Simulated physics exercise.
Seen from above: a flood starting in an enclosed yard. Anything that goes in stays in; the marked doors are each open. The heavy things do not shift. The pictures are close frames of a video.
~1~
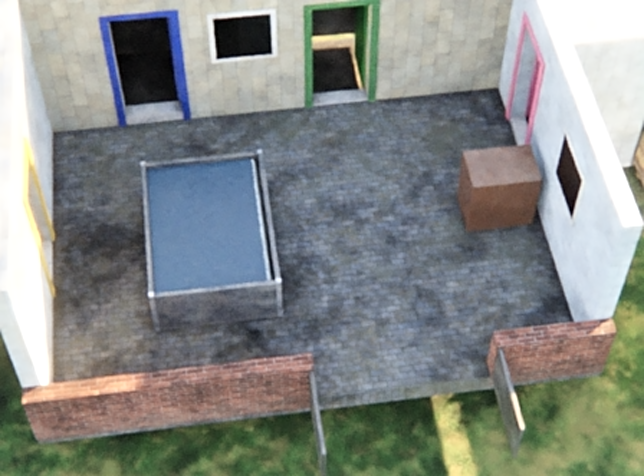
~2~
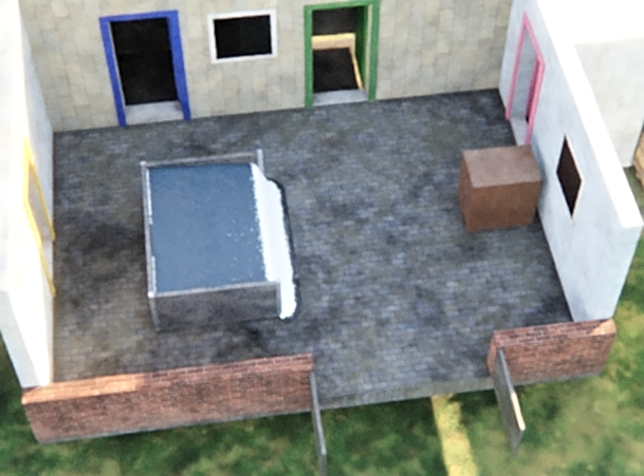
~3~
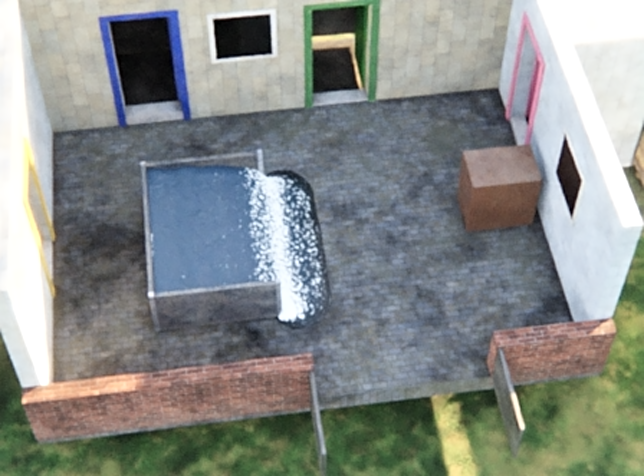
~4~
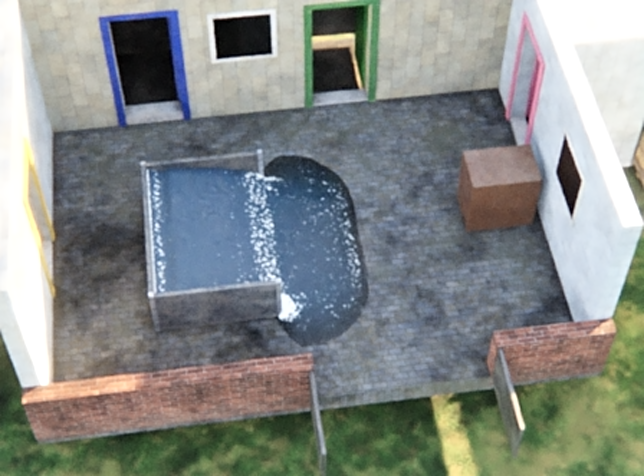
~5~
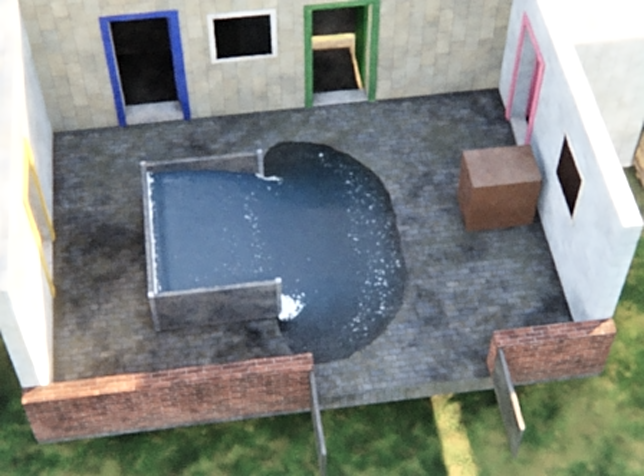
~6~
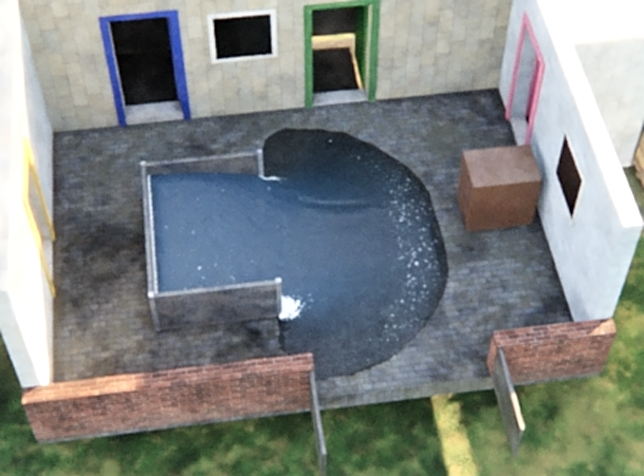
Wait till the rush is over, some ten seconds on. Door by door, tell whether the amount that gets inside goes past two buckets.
Door by door: The green door goes past two buckets, the pink door goes past two buckets, the yellow door stays at two buckets or less, the blue door stays at two buckets or less.
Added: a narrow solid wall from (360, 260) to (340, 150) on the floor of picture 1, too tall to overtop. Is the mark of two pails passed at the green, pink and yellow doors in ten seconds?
The green door tops the limit, the pink door falls short and the yellow door falls short.
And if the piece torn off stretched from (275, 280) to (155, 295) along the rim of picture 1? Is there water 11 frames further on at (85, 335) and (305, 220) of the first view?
In the order asked: Inundated, then unwetted.
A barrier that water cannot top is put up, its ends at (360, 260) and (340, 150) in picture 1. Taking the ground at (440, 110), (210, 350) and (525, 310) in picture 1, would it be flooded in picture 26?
Log, spots one to three: Swamped; spared; swamped.
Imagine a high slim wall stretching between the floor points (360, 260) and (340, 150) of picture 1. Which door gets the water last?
The one in yellow.
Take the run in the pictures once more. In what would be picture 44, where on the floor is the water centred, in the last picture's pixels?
I'd place it roughly at (380, 224).
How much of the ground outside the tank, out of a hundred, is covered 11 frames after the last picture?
That should be about 55 %.
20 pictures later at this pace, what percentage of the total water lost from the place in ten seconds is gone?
It works out at roughly 35 per cent.
A moment on, water covers 55 % of the floor; the green door wet at the sill, nothing in, the pink door wet at the sill, nothing in, the yellow door not reached, the blue door not reached.
Next, water covers 55 % of the floor; the green door under two buckets in, the pink door over two buckets in, the yellow door not reached, the blue door not reached.
Then, water covers 55 % of the floor; the green door under two buckets in, the pink door far over two buckets in, the yellow door not reached, the blue door not reached.
Later, water covers 75 % of the floor; the green door over two buckets in, the pink door far over two buckets in, the yellow door not reached, the blue door wet at the sill, nothing in.
In the end, water covers 95 % of the floor; the green door over two buckets in, the pink door far over two buckets in, the yellow door wet at the sill, nothing in, the blue door wet at the sill, nothing in.
